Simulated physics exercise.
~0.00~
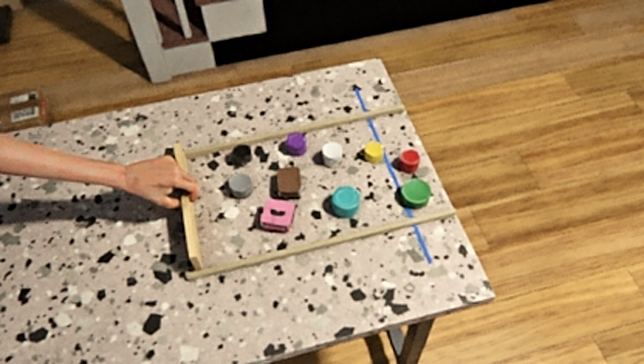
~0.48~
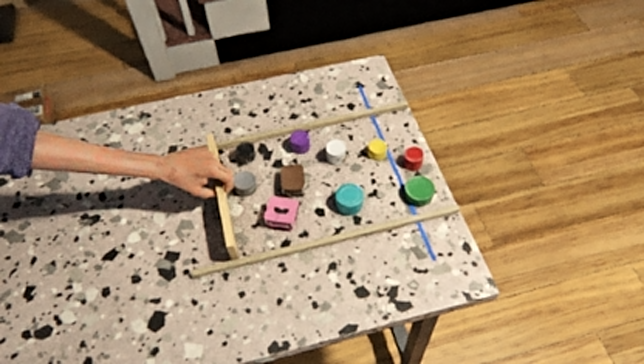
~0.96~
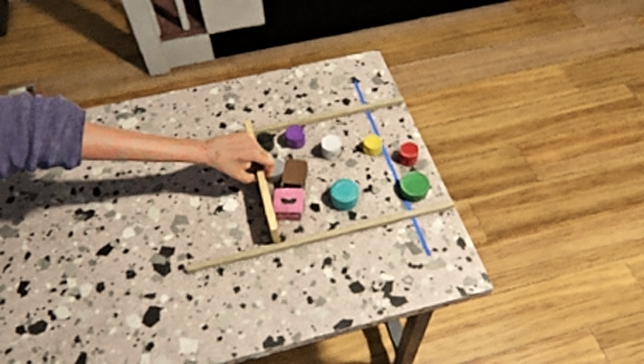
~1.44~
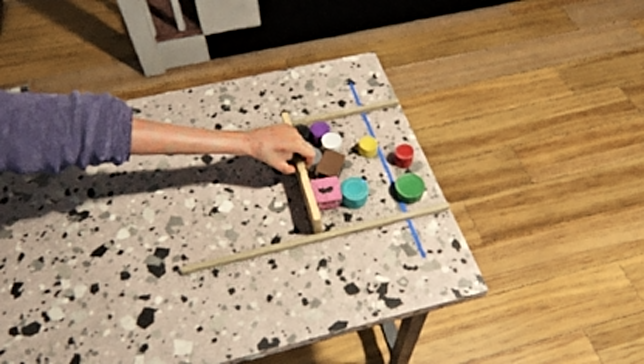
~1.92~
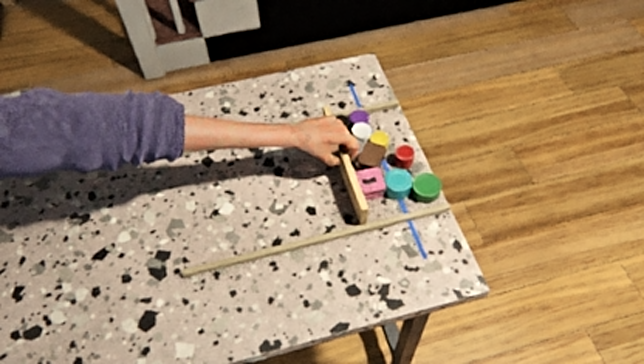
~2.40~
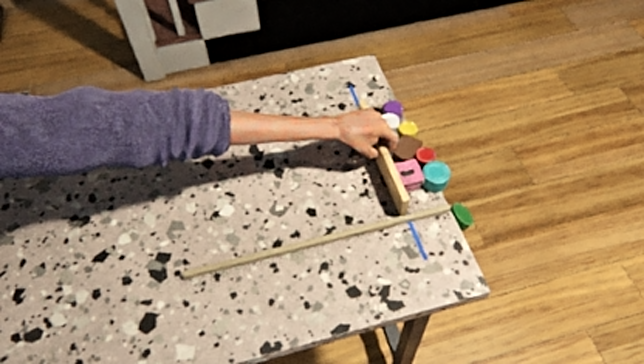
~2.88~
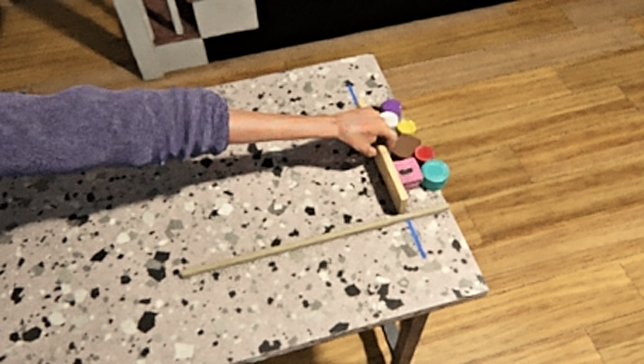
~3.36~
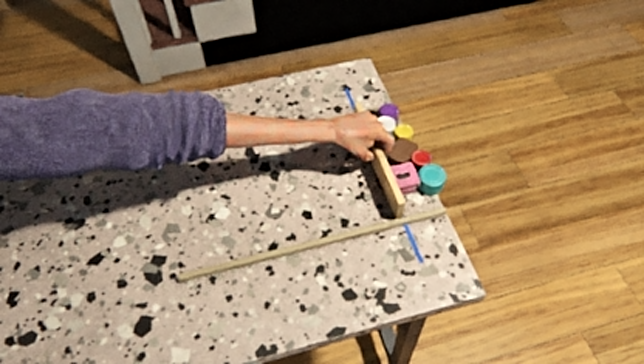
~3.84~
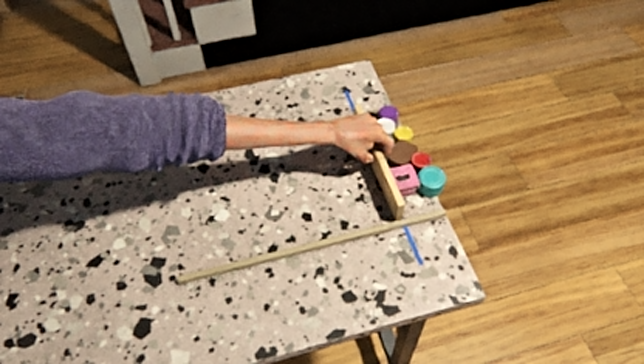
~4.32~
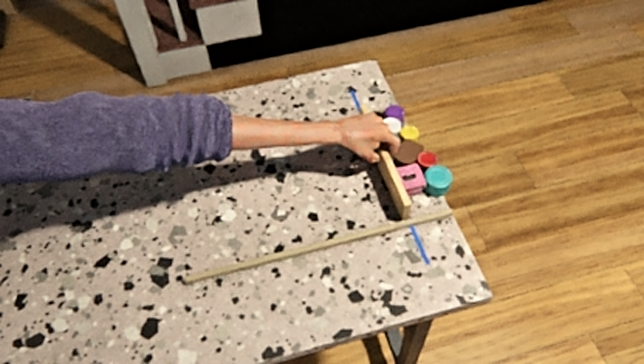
To begin with, a hand holds an upright wooden board at the left of a speckled tabletop, with small colourful tubs and blocks scattered between two thin rails. The hand pushes the board steadily to the right, and it gathers the grey tub, the brown block and the pink case. The bunched objects then shove the ones ahead across the blue tape towards the table's edge. As the board reaches the tape, the green tub tips off the end and drops out of sight. The board stops there, leaving the teal tub and others crowded along the edge.
